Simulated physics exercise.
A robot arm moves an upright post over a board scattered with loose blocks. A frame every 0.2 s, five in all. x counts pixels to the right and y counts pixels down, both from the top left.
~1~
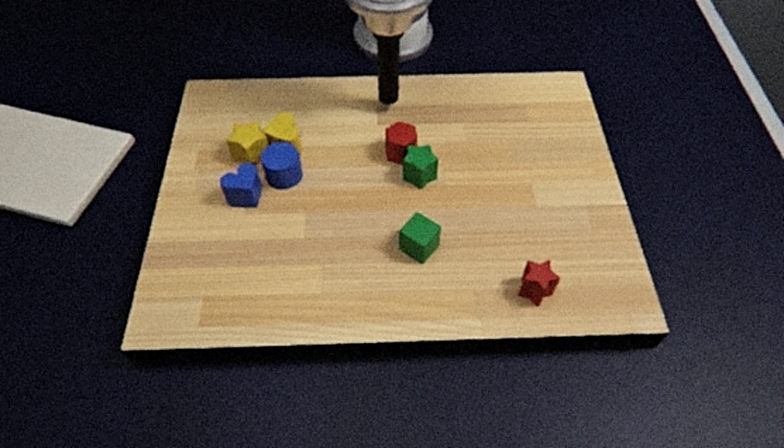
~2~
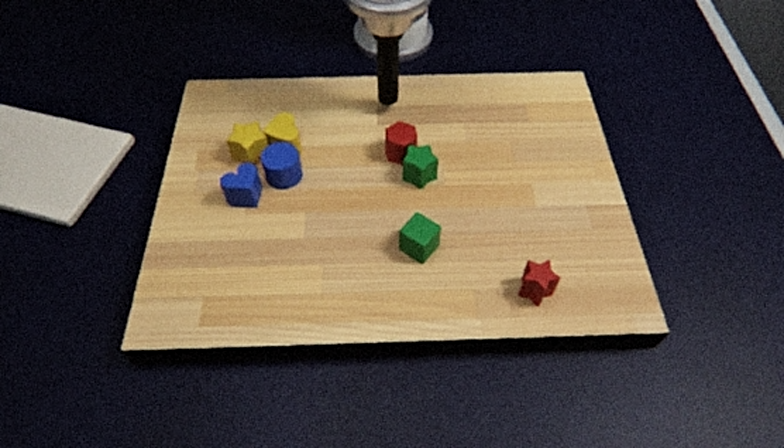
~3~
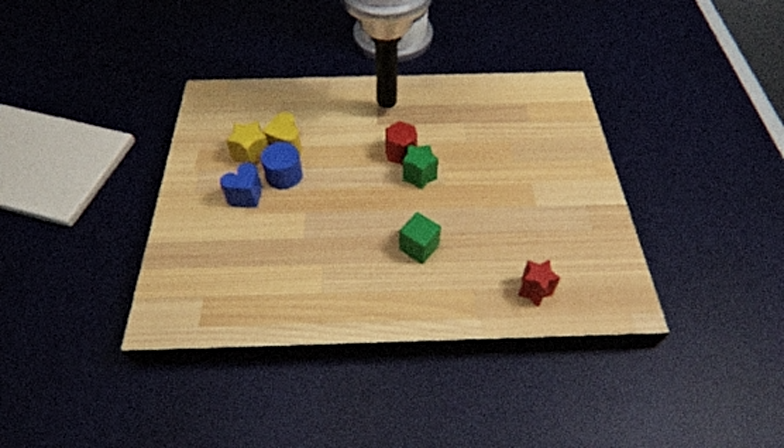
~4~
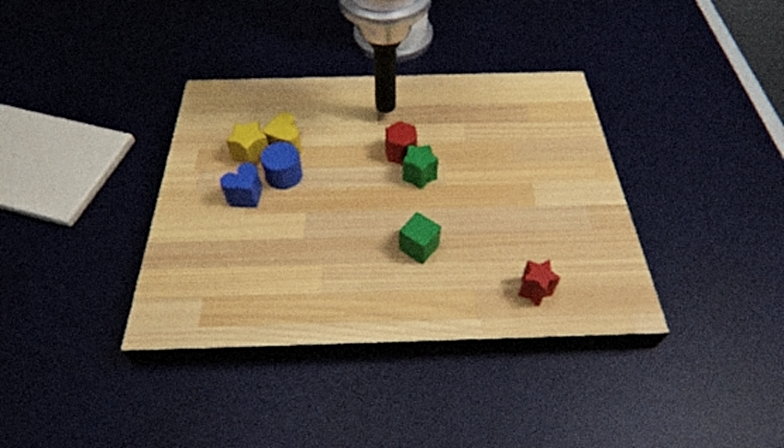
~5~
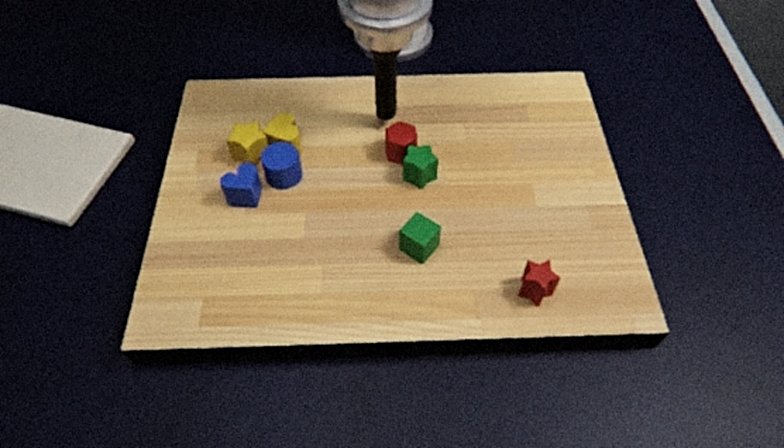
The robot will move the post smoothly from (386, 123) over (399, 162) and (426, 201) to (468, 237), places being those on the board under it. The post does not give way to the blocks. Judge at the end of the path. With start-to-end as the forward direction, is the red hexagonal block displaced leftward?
I believe not.
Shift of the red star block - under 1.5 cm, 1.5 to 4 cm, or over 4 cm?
The distance will be below 1.5 cm.
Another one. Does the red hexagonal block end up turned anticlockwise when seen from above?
Short answer: No.
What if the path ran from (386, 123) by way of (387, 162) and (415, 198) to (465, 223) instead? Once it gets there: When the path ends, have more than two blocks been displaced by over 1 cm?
Answer: No.
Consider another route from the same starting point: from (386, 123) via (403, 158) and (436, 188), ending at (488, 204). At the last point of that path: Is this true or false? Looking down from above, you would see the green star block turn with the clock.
My answer: False.
On the path given first. One third of the way, post (399, 153); red hexagonal block (410, 161), turned 10° clockwise; green star block (435, 176), turned 45° anticlockwise.
Two thirds of the way, post (427, 193); red hexagonal block (431, 205), turned 40° clockwise; green star block (463, 200), turned 100° anticlockwise; green square block (419, 231).
At the end, post (469, 229); red hexagonal block (451, 237), turned 115° clockwise; green star block (497, 214), turned 170° anticlockwise; green square block (415, 246), turned 20° clockwise; red star block unmoved.
